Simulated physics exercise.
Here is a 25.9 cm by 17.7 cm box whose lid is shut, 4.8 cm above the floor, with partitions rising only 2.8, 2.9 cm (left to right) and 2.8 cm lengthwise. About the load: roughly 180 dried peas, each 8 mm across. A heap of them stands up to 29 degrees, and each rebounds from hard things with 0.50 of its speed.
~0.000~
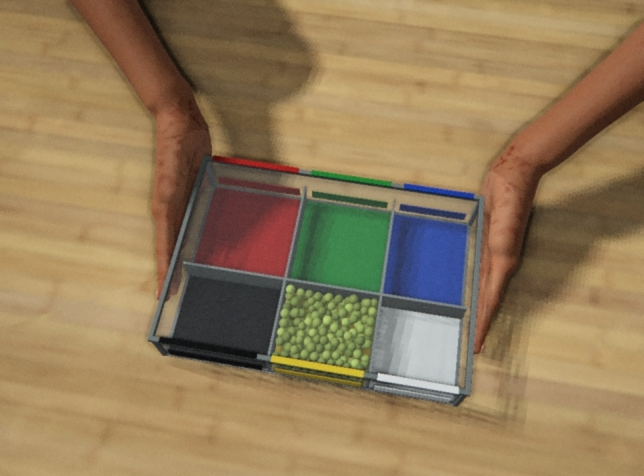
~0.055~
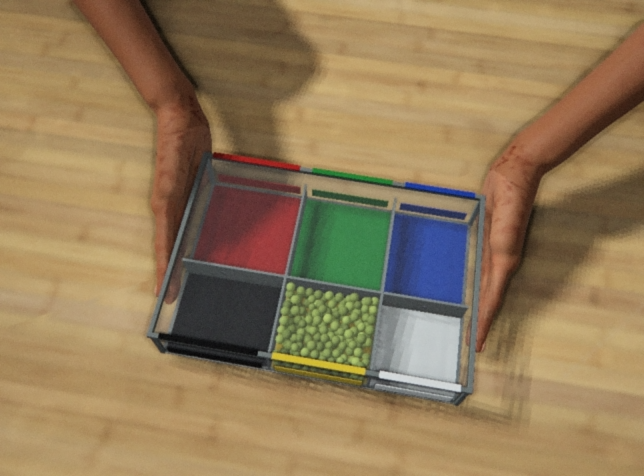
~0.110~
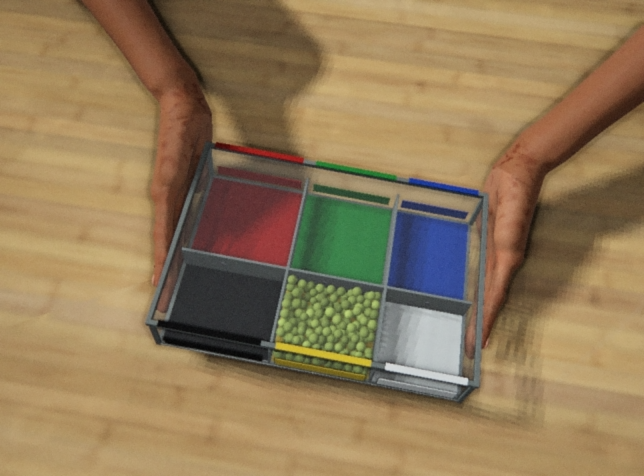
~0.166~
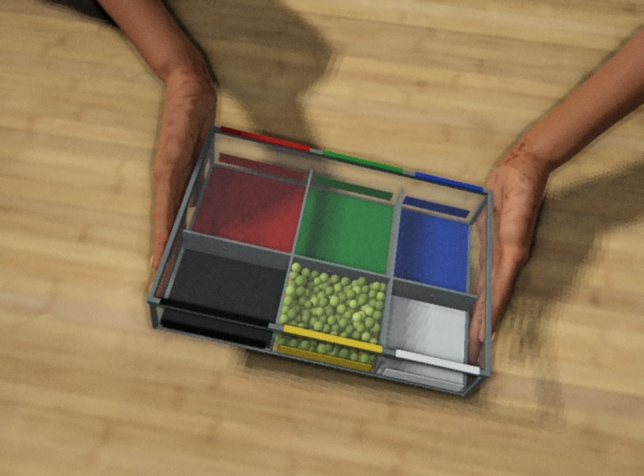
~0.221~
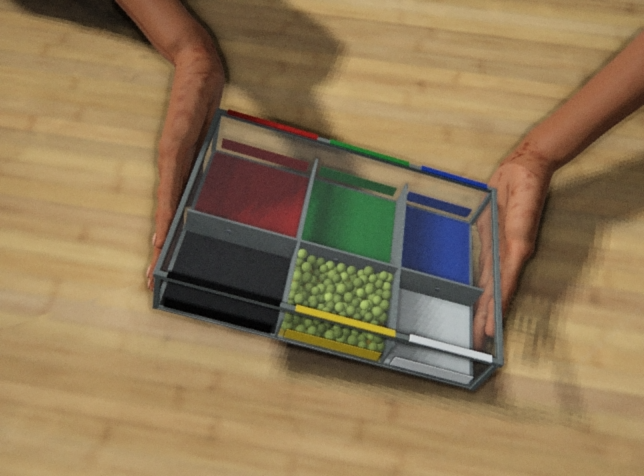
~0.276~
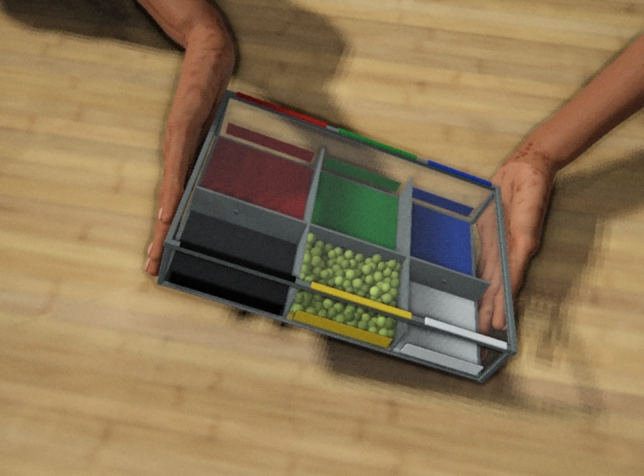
Clear divided box of green peas tilting back and to the right between two hands, the peas staying in the yellow-marked compartment.
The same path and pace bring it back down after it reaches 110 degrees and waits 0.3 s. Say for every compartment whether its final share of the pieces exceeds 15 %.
Red compartment: Does not exceed, blue compartment: Exceeds, green compartment: Does not exceed, yellow compartment: Does not exceed, white compartment: Does not exceed, black compartment: Does not exceed.
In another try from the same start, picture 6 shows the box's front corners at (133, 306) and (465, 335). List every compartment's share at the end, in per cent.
Each compartment ends with this per cent: Red 100, blue 0, green 0, yellow 0, white 0 and black 0.
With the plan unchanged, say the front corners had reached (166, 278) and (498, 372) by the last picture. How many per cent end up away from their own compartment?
Then around 100 percent would end up out of place.
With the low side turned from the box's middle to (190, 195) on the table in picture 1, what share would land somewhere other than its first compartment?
Around 100 percent of them.
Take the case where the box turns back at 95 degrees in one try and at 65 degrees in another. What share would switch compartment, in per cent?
85 % and 20 %.
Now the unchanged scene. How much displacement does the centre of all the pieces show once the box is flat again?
I'd say close to 13.5 cm in total.
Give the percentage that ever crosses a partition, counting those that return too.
I'd say near 100 percent of them.
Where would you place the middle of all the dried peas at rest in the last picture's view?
Est. centre at rest: (439, 244) px.
After 1.28 s, tilt 110 degrees; blue 80 %, green 5 %, yellow 15 %.
After 1.95 s, tilt 56 degrees; blue 100 %.
Then, at 2.66 s, tilt 0 degrees; blue 100 %.
At rest (3.5 s), red 0 %, blue 100 %, green 0 %, yellow 0 %, white 0 %, black 0 %.
